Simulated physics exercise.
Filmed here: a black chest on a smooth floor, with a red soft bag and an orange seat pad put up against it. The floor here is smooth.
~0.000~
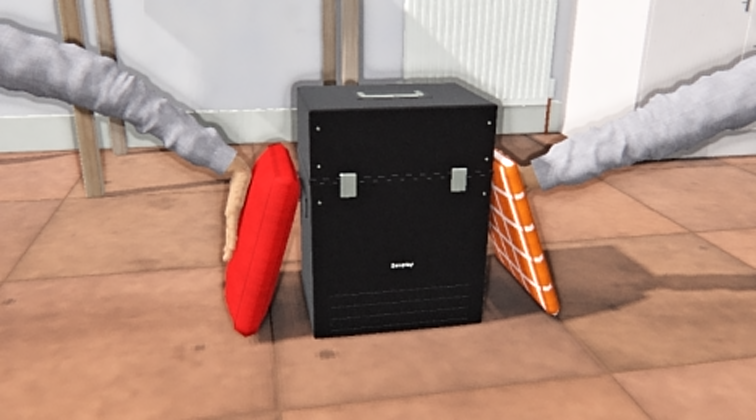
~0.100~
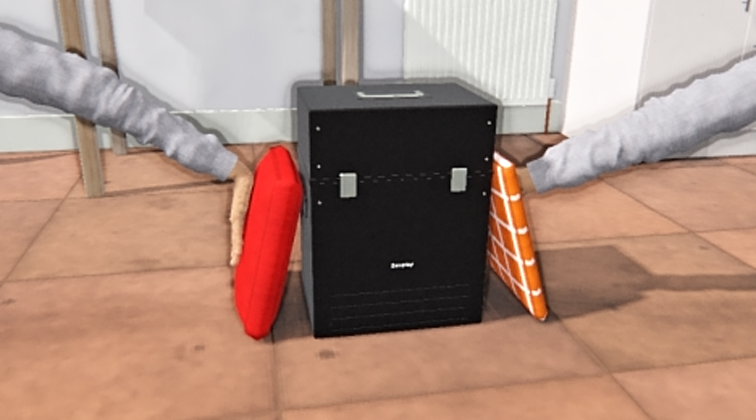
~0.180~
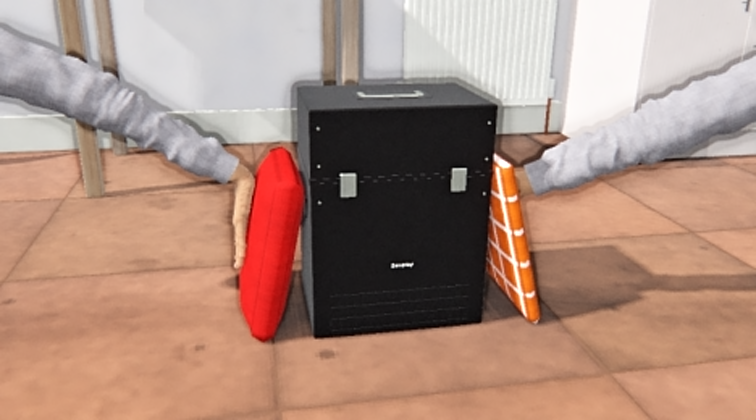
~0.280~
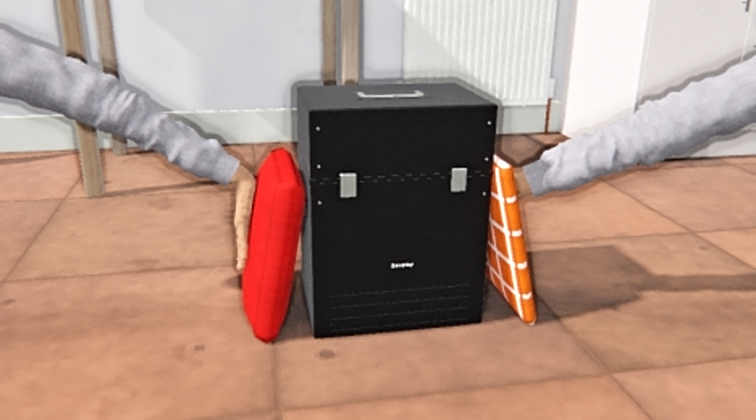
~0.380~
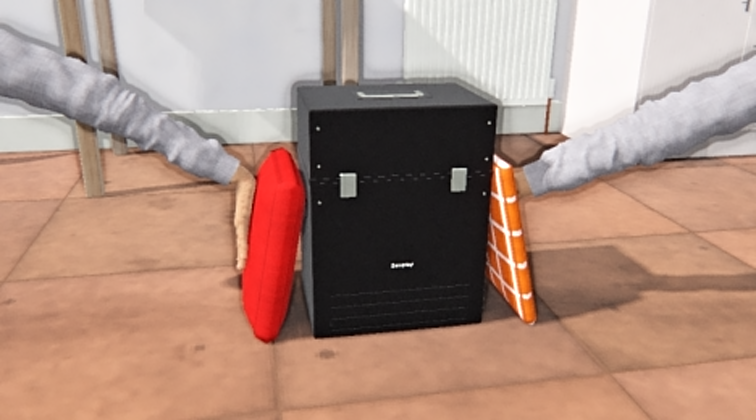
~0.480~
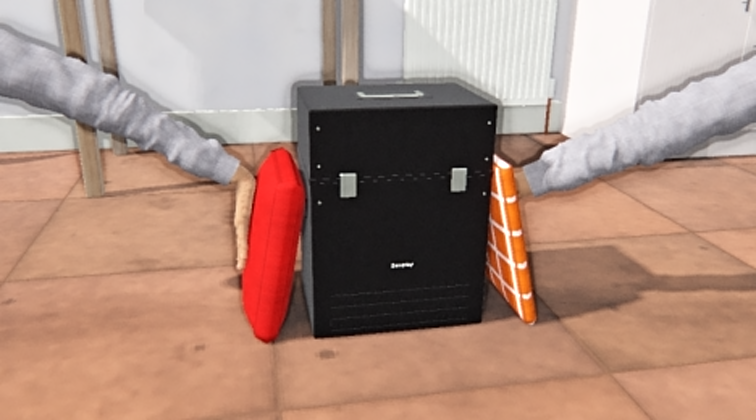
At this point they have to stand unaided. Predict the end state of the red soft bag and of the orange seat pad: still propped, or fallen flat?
I expect that the red soft bag remains propped, the orange seat pad remains propped.
By 0.76 s, soft bag still up near (274, 242); seat pad still up near (492, 223).
By 1.40 s, soft bag still up near (274, 243); seat pad still up near (492, 223).
When it is over, soft bag still up near (274, 243); seat pad still up near (492, 223). The red soft bag keeps leaning and the orange seat pad holds its lean.
